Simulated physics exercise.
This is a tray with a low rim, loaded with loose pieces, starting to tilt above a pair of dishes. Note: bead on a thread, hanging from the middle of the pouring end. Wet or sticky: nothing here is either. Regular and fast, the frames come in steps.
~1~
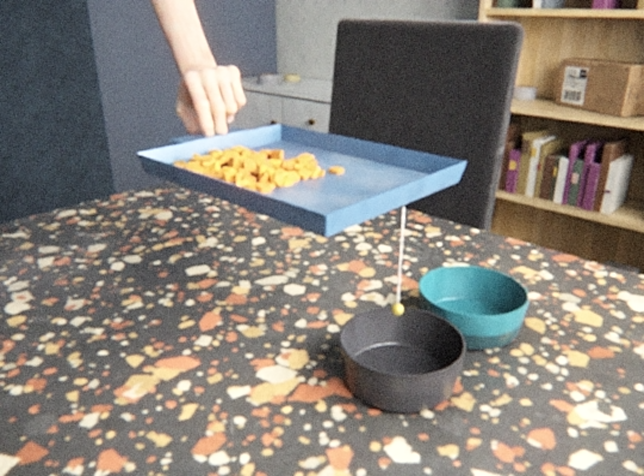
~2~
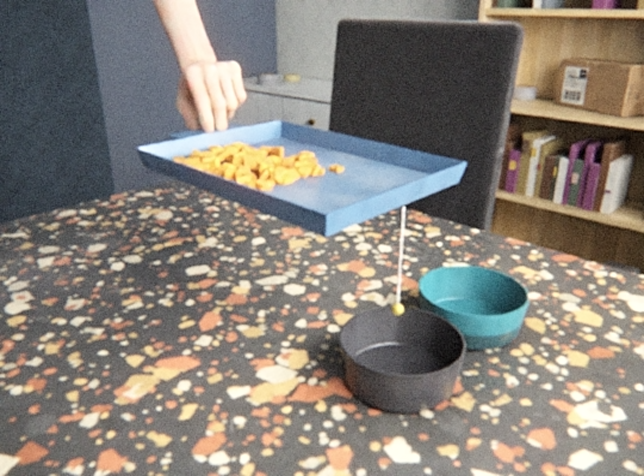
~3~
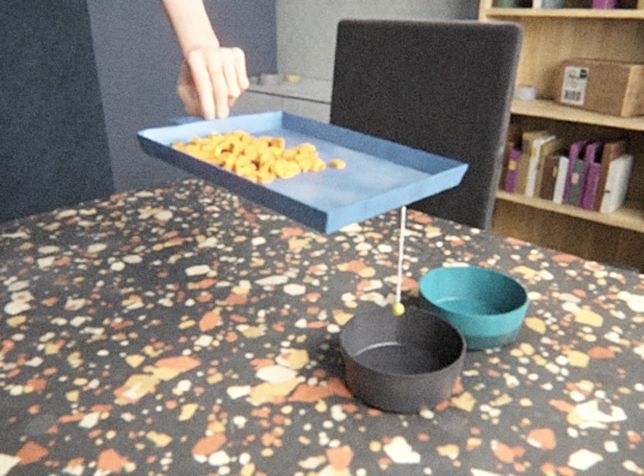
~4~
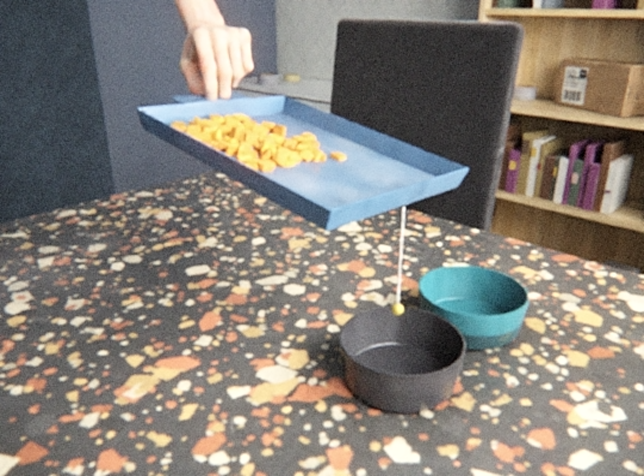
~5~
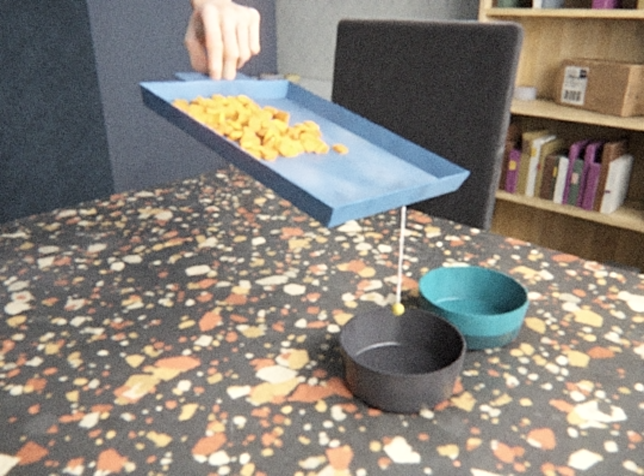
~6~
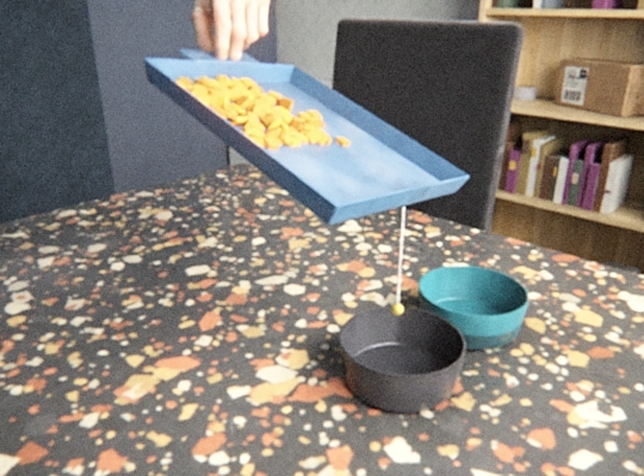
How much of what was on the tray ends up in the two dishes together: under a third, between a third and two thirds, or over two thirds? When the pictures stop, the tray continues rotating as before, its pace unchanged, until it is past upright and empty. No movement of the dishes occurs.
Under a third lost.
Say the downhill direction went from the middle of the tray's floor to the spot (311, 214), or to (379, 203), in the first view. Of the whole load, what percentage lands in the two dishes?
In turn some 10 and 50 per cent.
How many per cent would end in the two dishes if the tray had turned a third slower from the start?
That works out at about 80 percent.
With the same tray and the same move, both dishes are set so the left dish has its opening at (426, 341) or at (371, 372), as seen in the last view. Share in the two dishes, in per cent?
First placement: Some 70 %; second placement: Some 80 %.
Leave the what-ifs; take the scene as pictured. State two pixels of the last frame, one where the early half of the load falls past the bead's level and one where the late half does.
The first part passes (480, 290); everything after passes (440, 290).
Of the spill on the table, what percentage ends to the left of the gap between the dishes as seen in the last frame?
Left share: Some 20 per cent.
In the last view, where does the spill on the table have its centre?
Approximately (473, 360).
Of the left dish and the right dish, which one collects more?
That would be the right-hand one.
Soon, tray tipped steeply; most on the tray; a small part in the air.
A while on, tray tipped past a quarter turn; about a third on the tray; a small part in the left dish; about a third in the right dish; a small part outside both; a small part in the air.
Towards the end, tray tipped past a quarter turn; about a quarter in the left dish; about half in the right dish; about a quarter outside both.
Finally, tray tipped past a quarter turn; about a quarter in the left dish; about half in the right dish; about a quarter outside both.
